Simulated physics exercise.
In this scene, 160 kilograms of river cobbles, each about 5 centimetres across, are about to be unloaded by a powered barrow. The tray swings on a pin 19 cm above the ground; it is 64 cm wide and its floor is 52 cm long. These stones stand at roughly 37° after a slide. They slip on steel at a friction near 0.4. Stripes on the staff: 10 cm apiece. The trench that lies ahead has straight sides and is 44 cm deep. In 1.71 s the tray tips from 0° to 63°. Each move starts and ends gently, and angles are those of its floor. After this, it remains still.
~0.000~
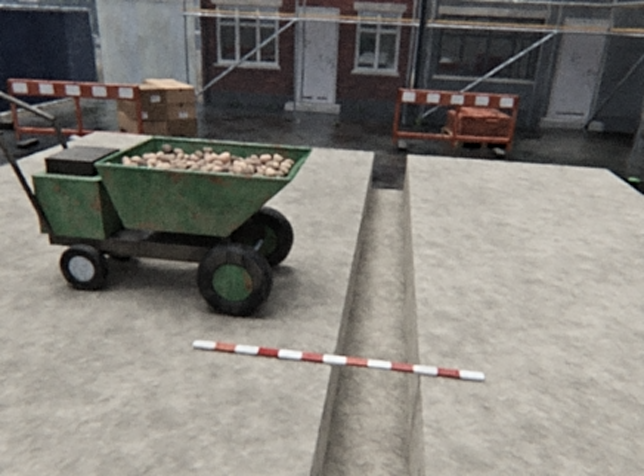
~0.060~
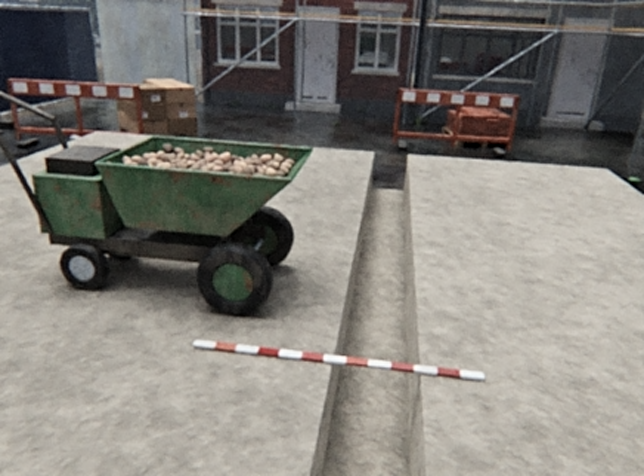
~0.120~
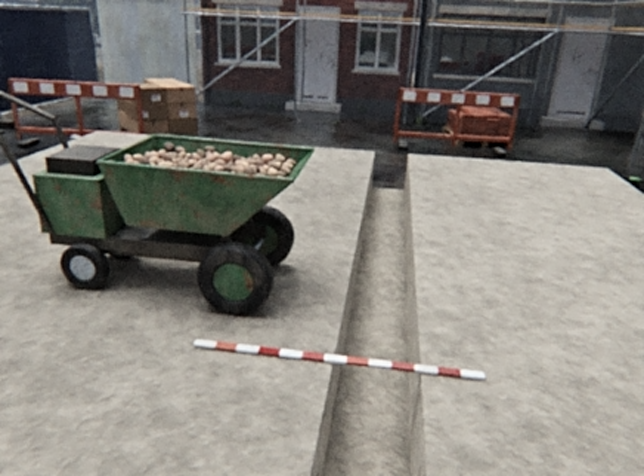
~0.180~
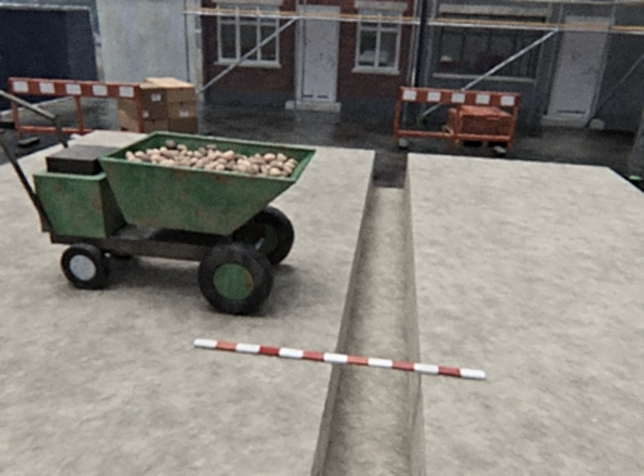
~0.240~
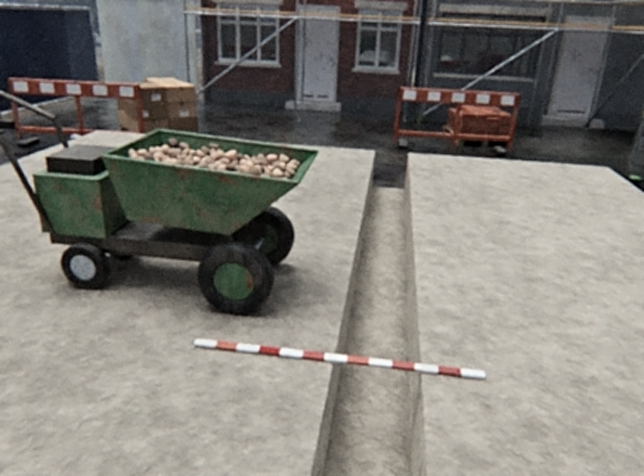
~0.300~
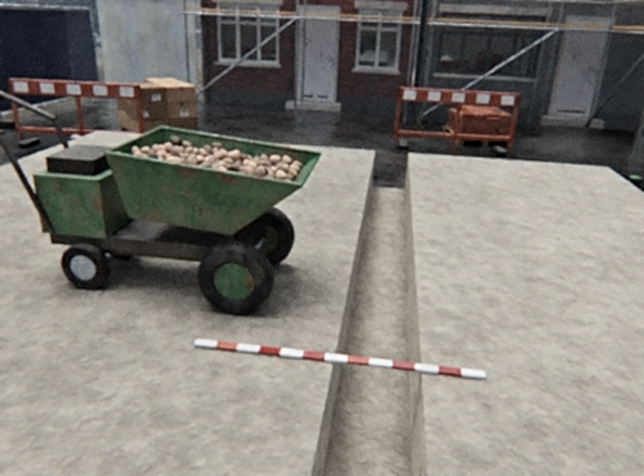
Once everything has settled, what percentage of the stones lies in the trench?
I would say 93 percent.
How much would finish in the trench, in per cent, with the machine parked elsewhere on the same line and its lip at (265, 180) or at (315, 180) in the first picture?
I'd expect close to 100 per cent at the first and 75 per cent at the second.
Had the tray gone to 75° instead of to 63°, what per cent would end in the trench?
Roughly 100 percent.
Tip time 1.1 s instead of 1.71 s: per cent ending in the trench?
It'd be some 85 per cent.
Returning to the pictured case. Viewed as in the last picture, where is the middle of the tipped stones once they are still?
Resting centre: About (385, 354).
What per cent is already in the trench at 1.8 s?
Some 35 per cent of the load by that point.
After 1.3 s the floor is at 53°; 100 % in the tray; the foremost stones are at (358, 242).
After 1.8 s the floor is at 63°; 63 % in the tray, 35 % in the trench, 2 % past the trench; the foremost stones are at (442, 313).
After 2.2 s the floor is at 63°; 33 % in the tray, 61 % in the trench, 6 % past the trench; the foremost stones are at (499, 311).
After 4.1 s the floor is at 63°; 0 % in the tray, 93 % in the trench, 7 % past the trench; the foremost stones are at (524, 314).
